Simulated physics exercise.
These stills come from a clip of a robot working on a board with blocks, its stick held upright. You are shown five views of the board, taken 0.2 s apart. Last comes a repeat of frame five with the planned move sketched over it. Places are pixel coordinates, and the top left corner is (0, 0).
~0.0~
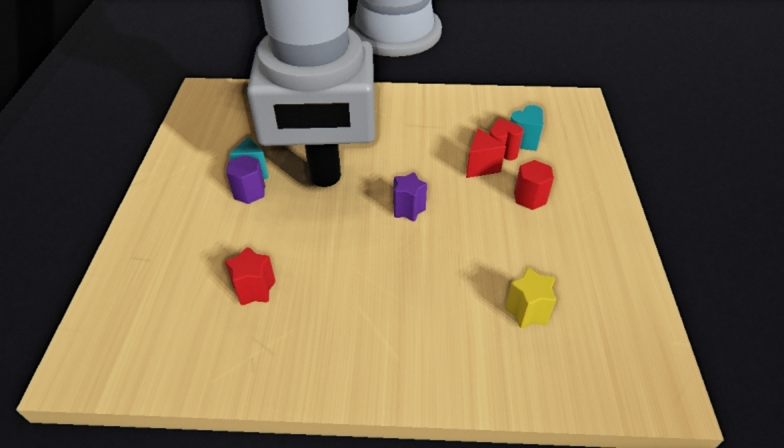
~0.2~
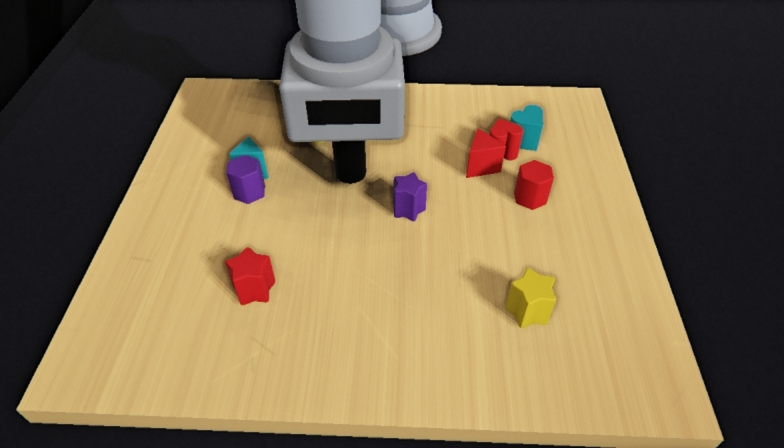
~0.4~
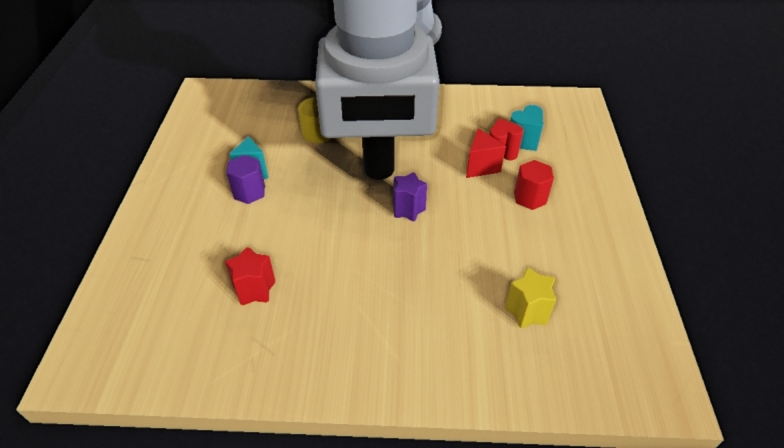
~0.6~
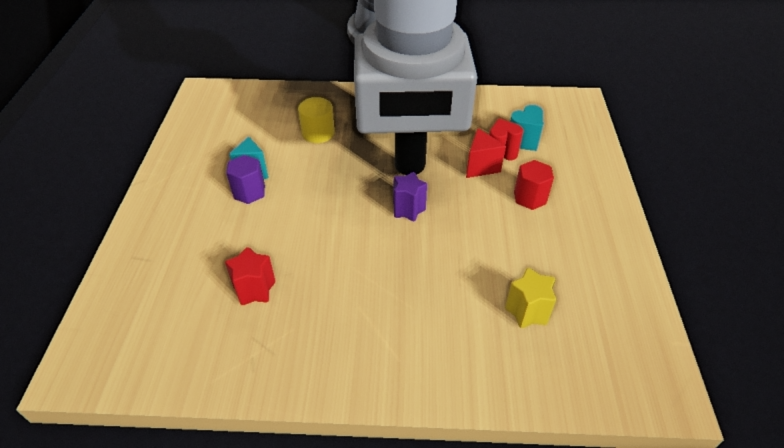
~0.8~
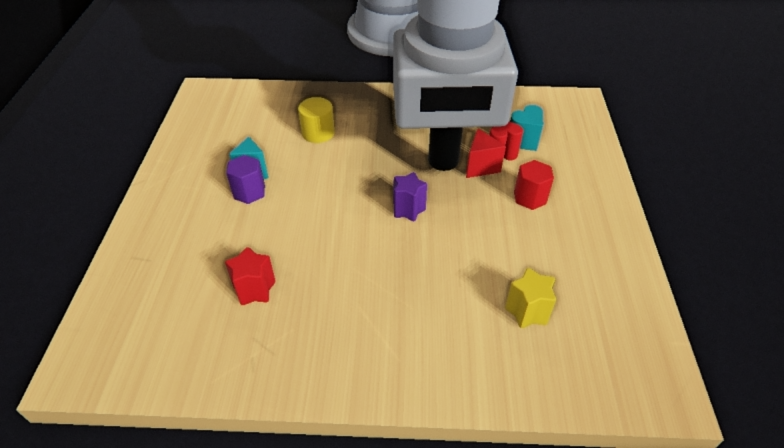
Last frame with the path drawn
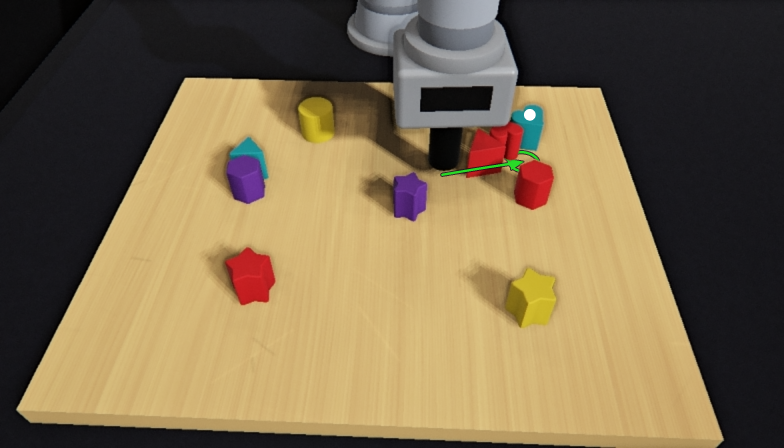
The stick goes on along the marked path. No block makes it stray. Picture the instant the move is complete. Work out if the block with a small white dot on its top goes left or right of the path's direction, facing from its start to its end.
With start-to-end as forward, it shifts left.
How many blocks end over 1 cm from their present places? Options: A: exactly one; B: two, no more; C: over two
C: Over two.
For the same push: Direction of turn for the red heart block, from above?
If we look at it from overhead, the red heart block pivots counter-clockwise.
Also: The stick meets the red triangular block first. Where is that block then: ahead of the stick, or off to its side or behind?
It is still ahead of the stick.
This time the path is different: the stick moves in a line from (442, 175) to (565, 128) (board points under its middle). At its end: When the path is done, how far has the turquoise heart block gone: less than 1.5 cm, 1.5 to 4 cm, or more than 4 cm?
Beyond 4 cm.
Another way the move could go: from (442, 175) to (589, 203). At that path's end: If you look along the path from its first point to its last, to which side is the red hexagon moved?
Side: Right.
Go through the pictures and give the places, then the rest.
Stick's lower end (325, 178); red triangular block (485, 141); red heart block (506, 128); turquoise heart block (530, 115); red hexagon (537, 171), in the first picture.
Stick (351, 174); blocks still, in the second picture.
Stick (379, 171); blocks still, in the third picture.
Stick (410, 167); blocks still, in the fourth picture.
Stick (443, 162); red triangular block (485, 141); red heart block (506, 128); turquoise heart block (530, 115); red hexagon (537, 171), in the fifth picture.
Drawn move, from (442, 175) to (524, 162); the dot is on the turquoise heart block.
On the path given first. Halfway along, stick (486, 155); red triangular block (515, 139), turned 20° anticlockwise; red heart block (518, 121), turned 40° anticlockwise; turquoise heart block (536, 108), turned 20° clockwise.
At the end, stick (526, 149); red triangular block (558, 138), turned 20° anticlockwise; red heart block (534, 118), turned 120° anticlockwise; turquoise heart block (537, 101), turned 35° clockwise; red hexagon still.
